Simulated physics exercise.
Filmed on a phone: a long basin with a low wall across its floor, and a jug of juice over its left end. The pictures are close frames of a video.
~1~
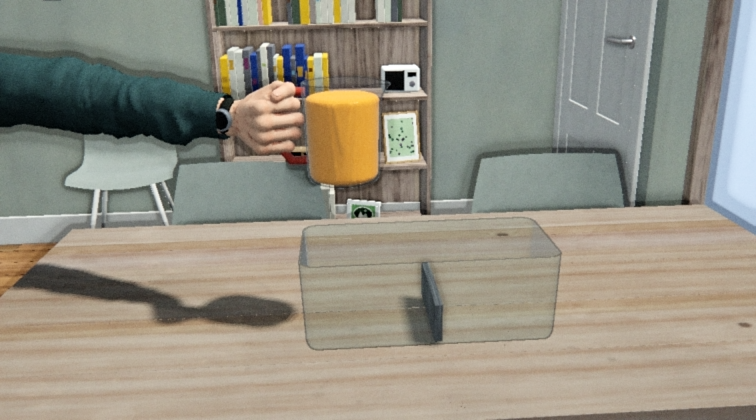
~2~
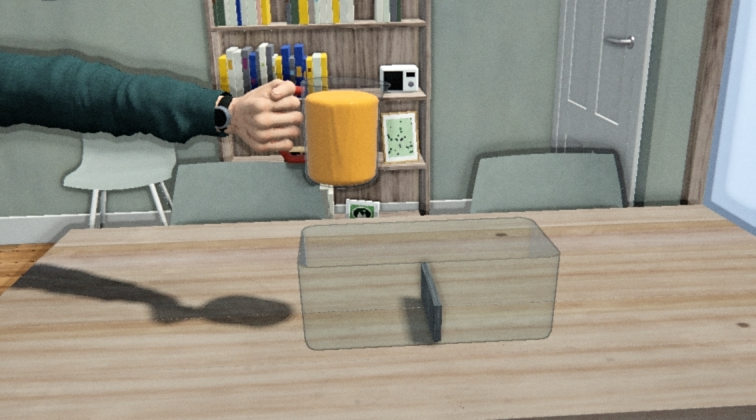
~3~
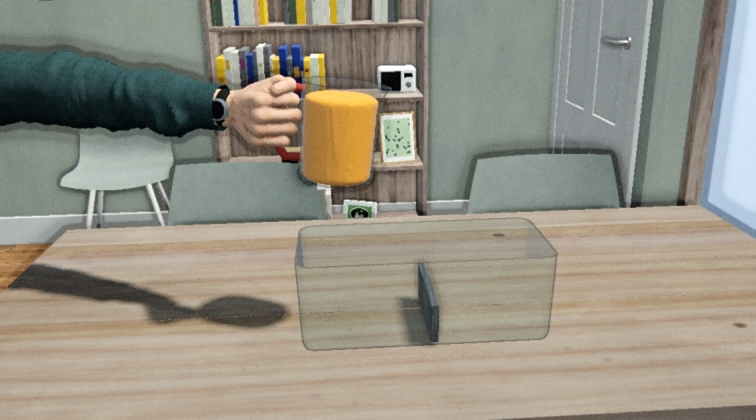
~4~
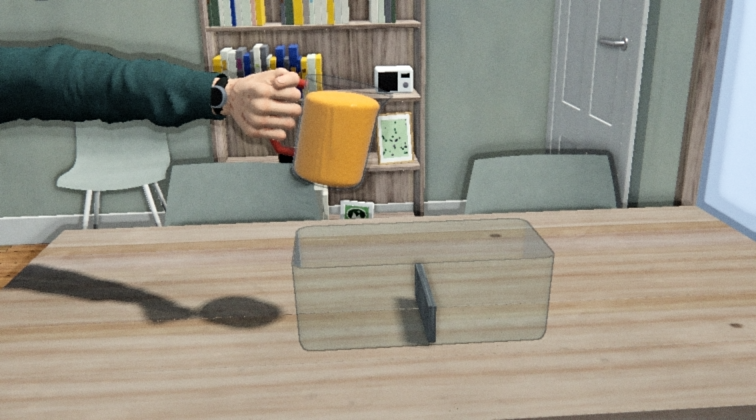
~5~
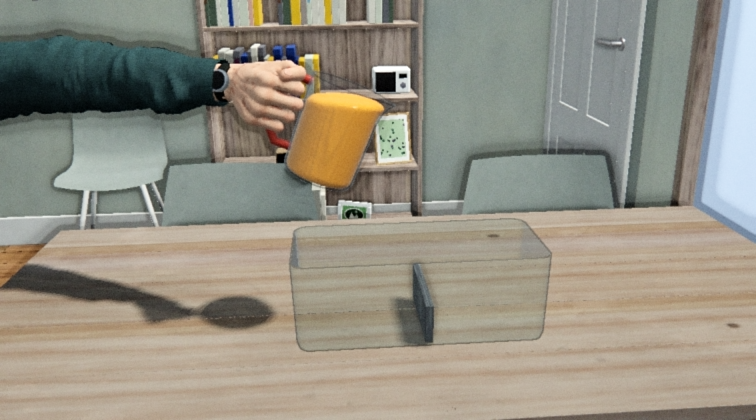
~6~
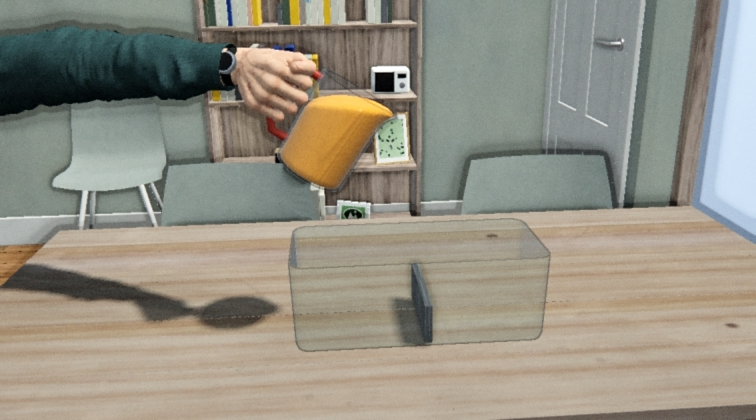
An orange jug, held by a hand in a dark green sleeve, starts upright above the left part of a clear basin with a low dark wall inside. It barely moves at first, then the hand tilts it steadily to the right, while the basin stays on the wooden table.
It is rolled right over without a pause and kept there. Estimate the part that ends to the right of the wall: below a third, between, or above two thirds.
The share right of the wall is more than two thirds.
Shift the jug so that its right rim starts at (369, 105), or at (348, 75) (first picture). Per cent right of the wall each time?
About 50 and 20 per cent.
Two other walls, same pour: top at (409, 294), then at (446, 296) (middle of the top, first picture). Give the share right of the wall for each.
First some 90, then 80 per cent.
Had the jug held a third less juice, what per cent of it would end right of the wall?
It comes to 90 per cent or so.
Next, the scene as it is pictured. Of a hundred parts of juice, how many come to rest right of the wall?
Roughly 95 in a hundred.
A moment on, the tilt is 92° and 66 per cent is still to pour, 0 is left of the wall and 7 right of it.
Next, the tilt is 96° and 30 per cent is still to pour, 0 is left of the wall and 47 right of it.
Then the tilt is 96° and 12 per cent is still to pour, 1 is left of the wall and 76 right of it.
Later the tilt is 96° and 4 per cent is still to pour, 2 is left of the wall and 89 right of it.
Finally, 5 per cent lies left of the wall, 94 right of it and 2 outside.
